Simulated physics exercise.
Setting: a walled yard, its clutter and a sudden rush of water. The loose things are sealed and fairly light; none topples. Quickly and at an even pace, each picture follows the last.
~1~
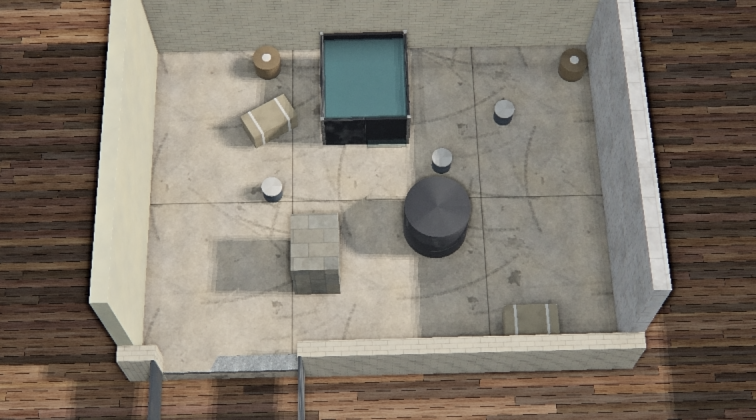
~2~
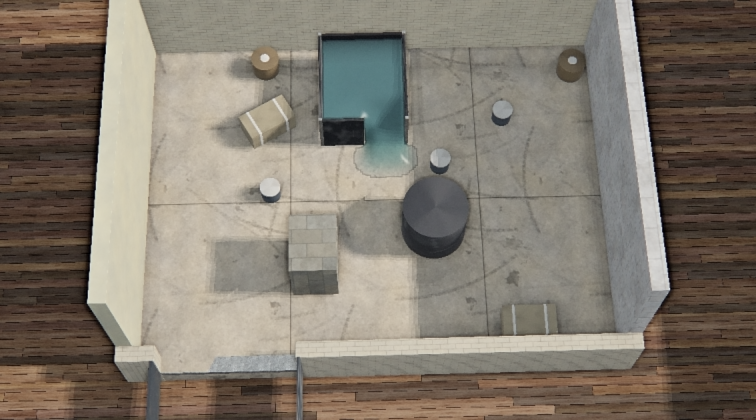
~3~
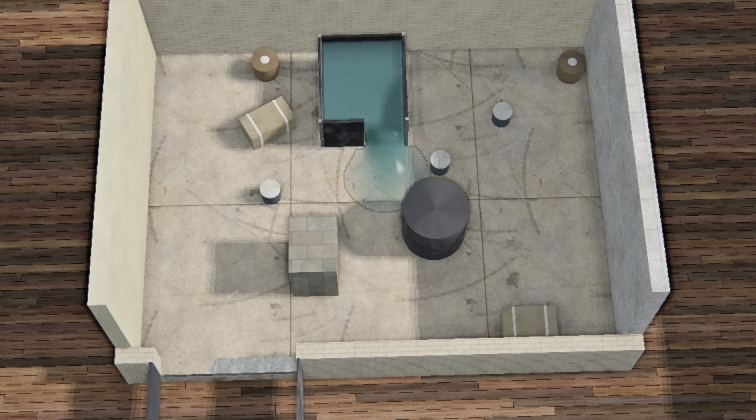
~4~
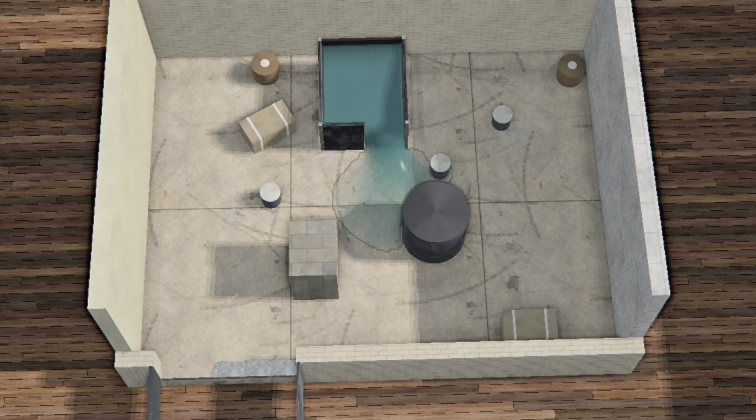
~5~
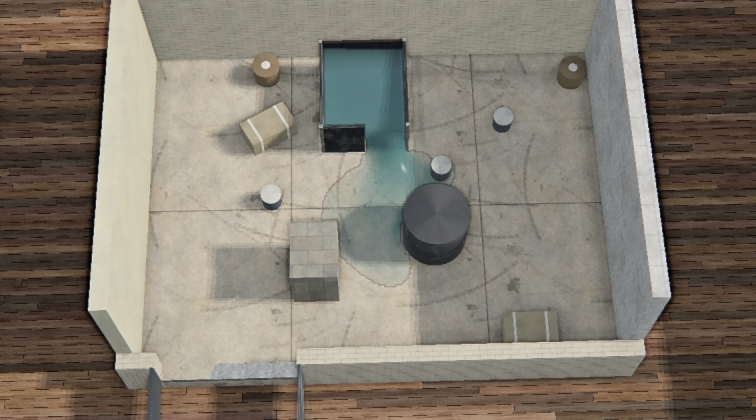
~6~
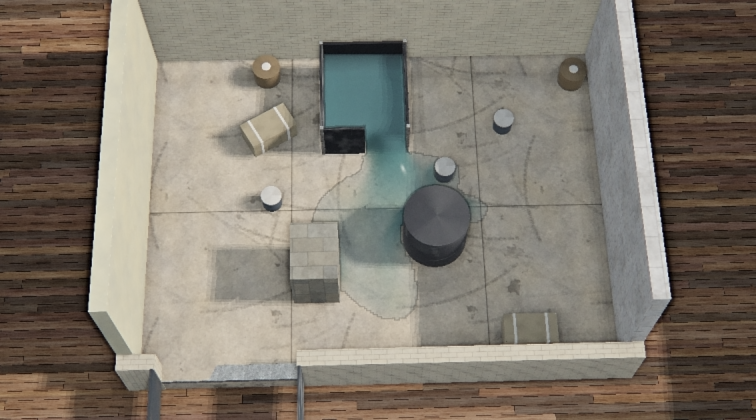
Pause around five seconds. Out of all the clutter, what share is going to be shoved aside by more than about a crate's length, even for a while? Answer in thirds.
Less than a third.
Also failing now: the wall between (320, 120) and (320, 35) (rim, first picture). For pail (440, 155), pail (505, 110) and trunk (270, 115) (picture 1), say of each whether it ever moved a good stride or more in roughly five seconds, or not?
Outcome by item - short of that distance / short of that distance / displaced that far.
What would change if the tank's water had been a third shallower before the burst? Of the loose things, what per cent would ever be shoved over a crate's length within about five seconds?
I'd put it near 10 out of a hundred.
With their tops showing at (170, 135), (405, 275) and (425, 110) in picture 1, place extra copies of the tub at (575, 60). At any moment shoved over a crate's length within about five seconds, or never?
In sequence: Hardly budges; knocked well away; hardly budges.
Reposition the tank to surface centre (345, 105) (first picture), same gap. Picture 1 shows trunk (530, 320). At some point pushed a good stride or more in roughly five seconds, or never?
Covered that distance.
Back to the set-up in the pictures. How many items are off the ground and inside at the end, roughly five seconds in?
2.
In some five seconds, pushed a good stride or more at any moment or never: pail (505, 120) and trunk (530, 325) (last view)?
Fell short, got that far.
A moment on, 0 of 7 are well off their spots; 0 afloat.
Next, 0 of 7 are well off their spots; 0 afloat.
Later, 1 of 7 are well off their spots; 1 afloat.
In the end, 2 of 7 are well off their spots, and 2 have been at some point; 2 afloat.
